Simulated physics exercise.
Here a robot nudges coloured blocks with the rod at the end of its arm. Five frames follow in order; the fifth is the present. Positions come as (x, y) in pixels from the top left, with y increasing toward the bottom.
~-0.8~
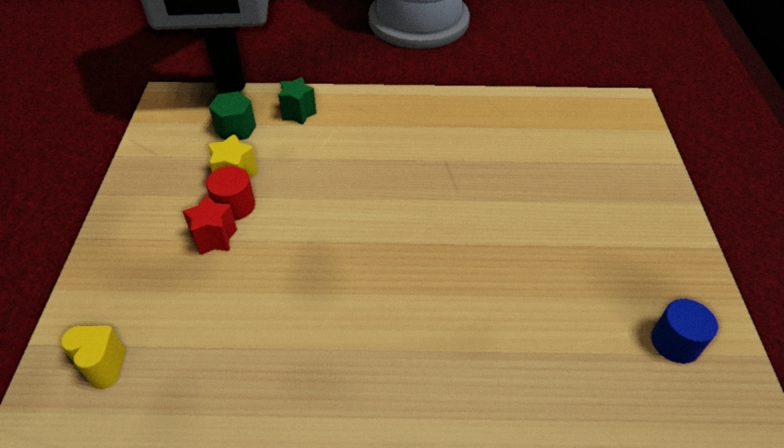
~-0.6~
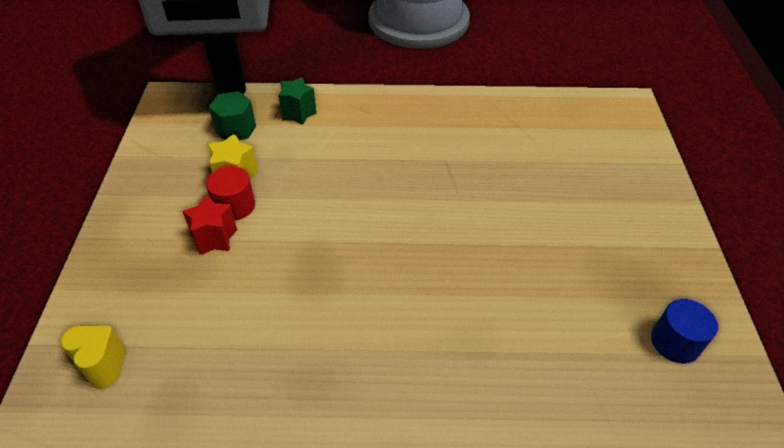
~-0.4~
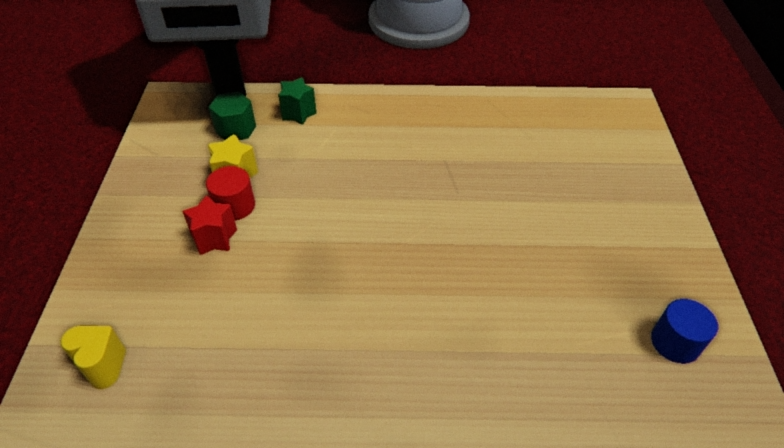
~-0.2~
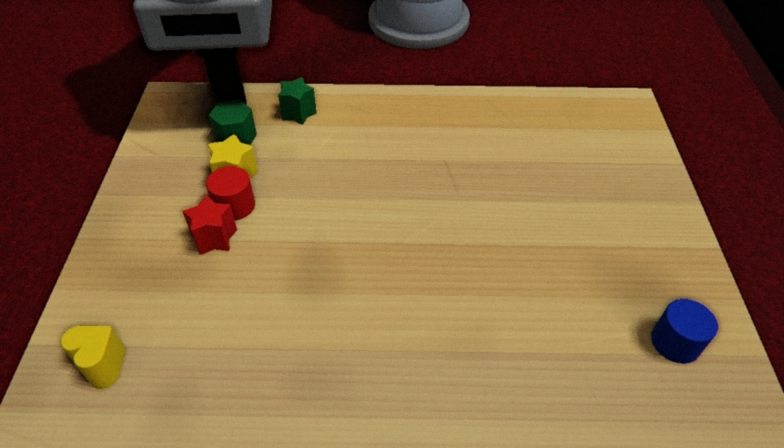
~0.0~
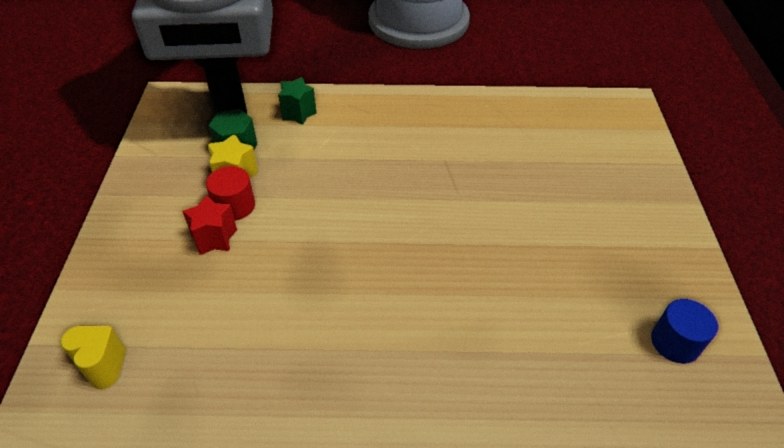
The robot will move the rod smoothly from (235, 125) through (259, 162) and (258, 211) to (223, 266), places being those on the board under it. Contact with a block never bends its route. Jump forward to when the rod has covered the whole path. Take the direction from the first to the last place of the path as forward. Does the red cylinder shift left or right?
Well, taking the path from its start to its end as straight ahead, the red cylinder moves to the right.
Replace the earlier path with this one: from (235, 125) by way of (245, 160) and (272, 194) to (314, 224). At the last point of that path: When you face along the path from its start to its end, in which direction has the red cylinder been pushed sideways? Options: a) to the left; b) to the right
Correct choice: B.
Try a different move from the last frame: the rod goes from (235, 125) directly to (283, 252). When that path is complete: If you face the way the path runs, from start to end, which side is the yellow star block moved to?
It gets pushed left.
On the path given first. One third of the way, rod at (258, 154); red star block at (190, 227), turned 30° clockwise; red cylinder at (228, 211); yellow star block at (261, 189), turned 40° clockwise; green hexagonal block at (267, 161), turned 20° anticlockwise.
Two thirds of the way, rod at (255, 202); red star block at (186, 230), turned 50° clockwise; red cylinder at (229, 222); yellow star block at (275, 222), turned 100° clockwise; green hexagonal block at (291, 188), turned 65° anticlockwise.
At the end, rod at (220, 257); red star block at (170, 239), turned 105° clockwise; red cylinder at (196, 275); yellow star block at (275, 223), turned 100° clockwise; green hexagonal block at (291, 189), turned 65° anticlockwise.
